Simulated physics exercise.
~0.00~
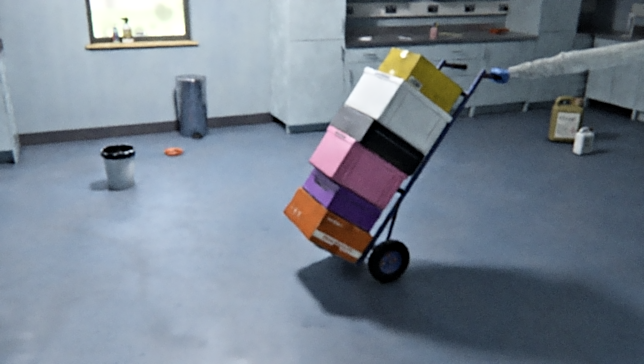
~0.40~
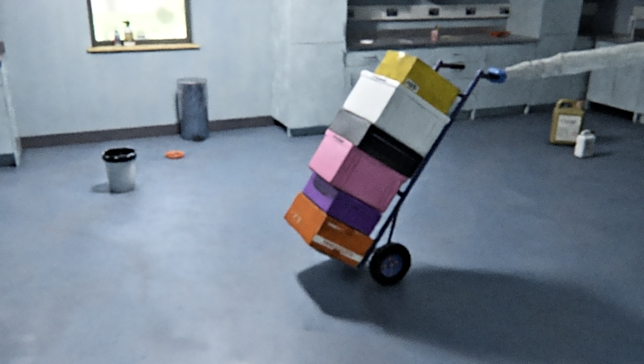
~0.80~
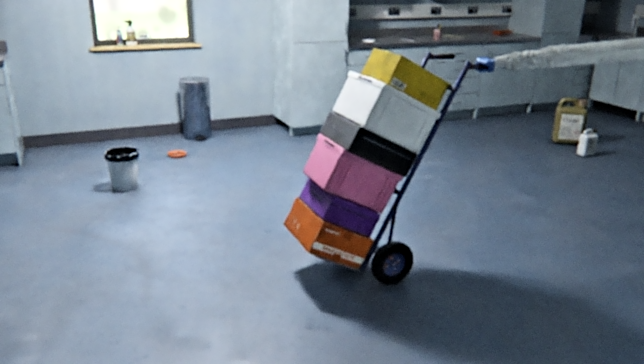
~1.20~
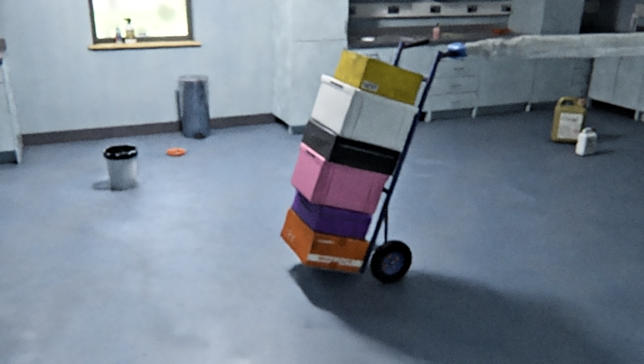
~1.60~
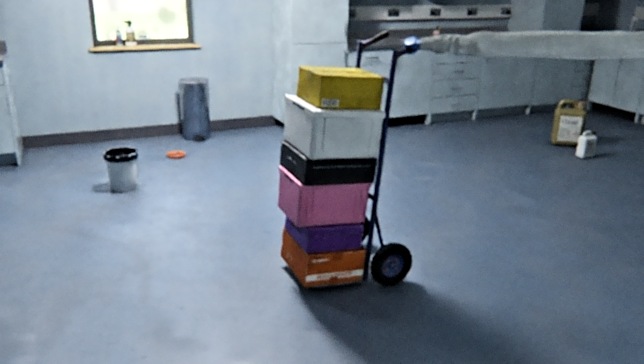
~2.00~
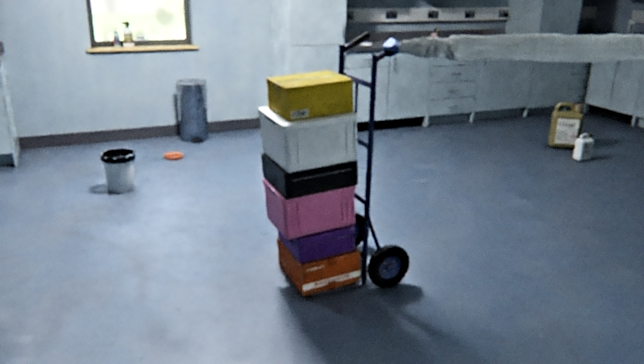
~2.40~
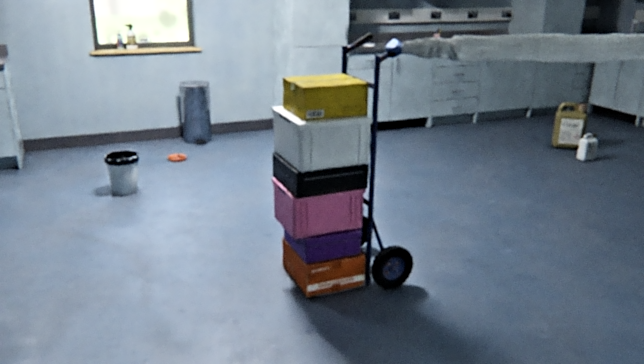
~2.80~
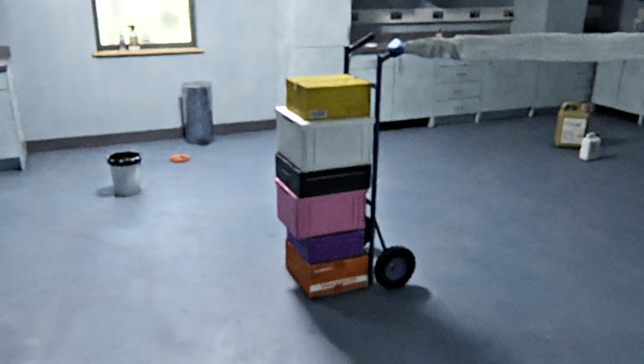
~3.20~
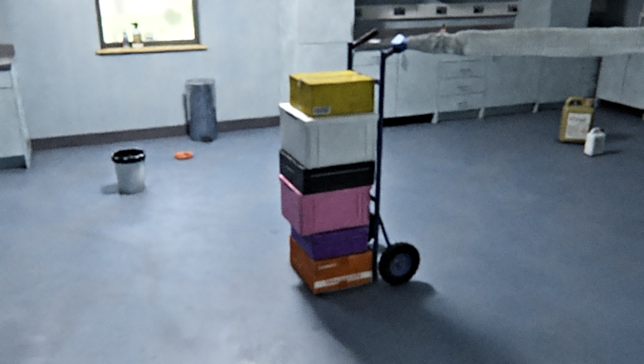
A tall stack of colorful boxes leaned back on a hand truck until a pale-sleeved arm at the handle swung it upright, tipping it slightly forward before it settled back, and the whole stack ended standing still with every box in place.
